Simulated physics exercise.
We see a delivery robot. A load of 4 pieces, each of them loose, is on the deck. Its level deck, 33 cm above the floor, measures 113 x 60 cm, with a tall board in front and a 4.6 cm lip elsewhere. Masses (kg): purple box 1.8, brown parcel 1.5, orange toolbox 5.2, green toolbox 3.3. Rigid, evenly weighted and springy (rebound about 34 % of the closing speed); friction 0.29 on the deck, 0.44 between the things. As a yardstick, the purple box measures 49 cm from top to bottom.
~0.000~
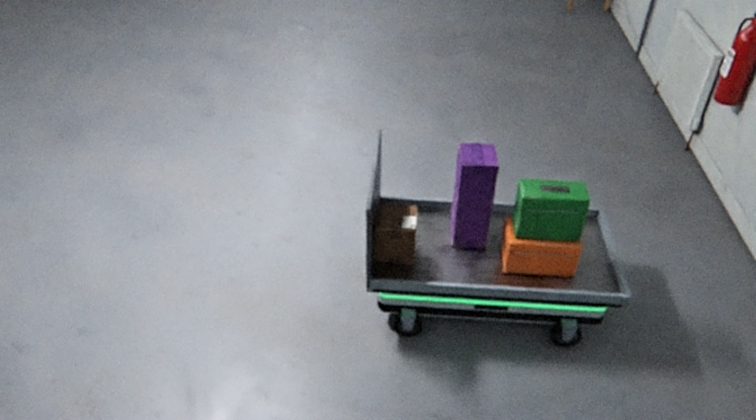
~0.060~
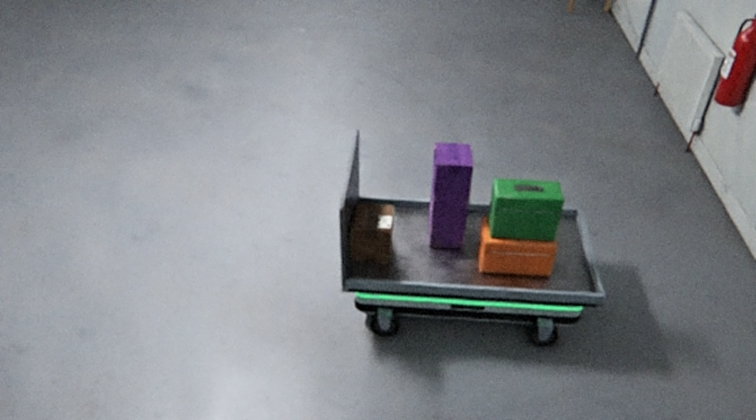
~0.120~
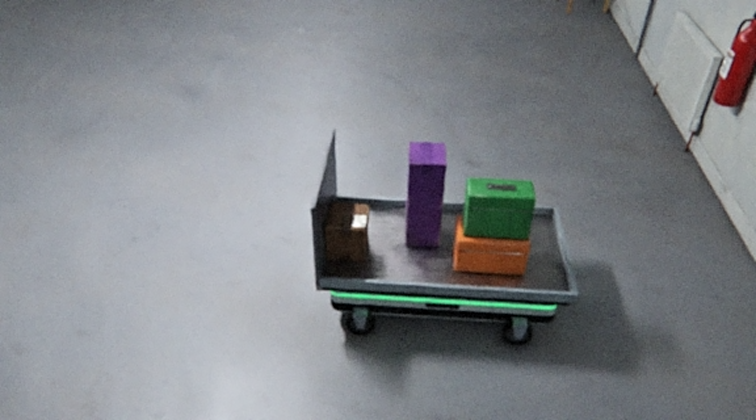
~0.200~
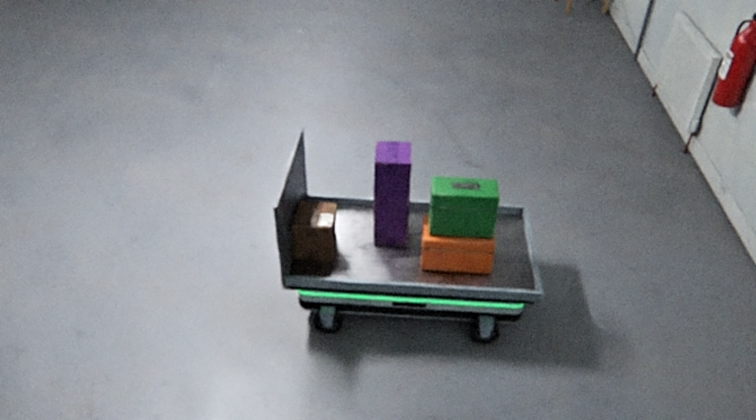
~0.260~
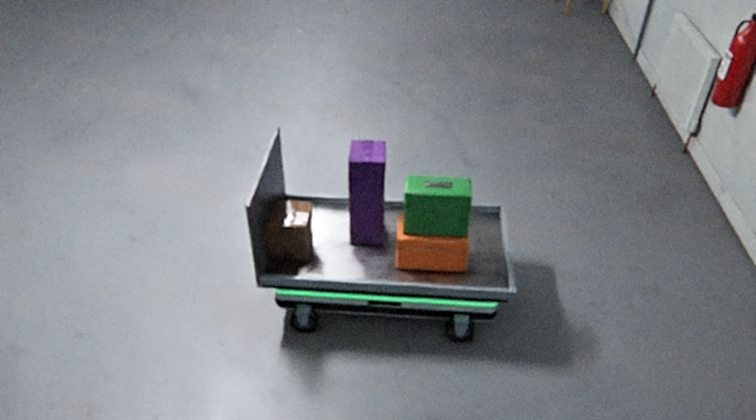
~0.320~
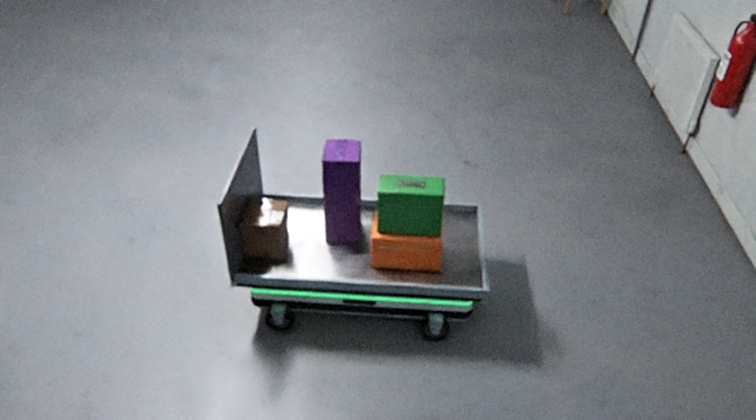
The clip opens on a low wheeled cart on a grey floor, carrying a brown parcel, an upright purple box, and a green toolbox stacked on an orange one. The cart rolls steadily leftward, tall end board first, moving away from the right-hand wall while its load keeps the same arrangement.
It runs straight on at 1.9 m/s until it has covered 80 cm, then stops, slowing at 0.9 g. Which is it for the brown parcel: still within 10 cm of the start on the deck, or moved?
The brown parcel keeps its place.
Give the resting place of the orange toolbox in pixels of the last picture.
At about (242, 233).
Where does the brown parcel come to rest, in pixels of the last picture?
Around (185, 225).
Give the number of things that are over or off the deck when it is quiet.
That comes to 0.
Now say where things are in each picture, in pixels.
In the first picture, cart has run 0 cm; brown parcel (396, 234); purple box (473, 197).
In the second picture, cart has run 11 cm; green toolbox (524, 210); purple box (449, 197).
In the third picture, cart has run 23 cm; orange toolbox (490, 245); green toolbox (498, 209).
In the fourth picture, cart has run 38 cm; purple box (392, 195); orange toolbox (457, 244).
In the fifth picture, cart has run 49 cm; green toolbox (437, 206); purple box (367, 194).
In the sixth picture, cart has run 61 cm; brown parcel (266, 229); orange toolbox (407, 241).
By 0.62 s, cart has run 100 cm; green toolbox 12 cm from its spot; purple box 12 cm from its spot; orange toolbox 12 cm from its spot.
By 0.82 s, cart has run 100 cm, stopped; green toolbox 34 cm from its spot; orange toolbox 31 cm from its spot; purple box 18 cm from its spot.
When it is over (1.4 s), not toppled but over 10 cm from the start, purple box, orange toolbox and green toolbox; brown parcel within 10 cm of the start. End places, in pixels of the last picture, brown parcel near (185, 225).
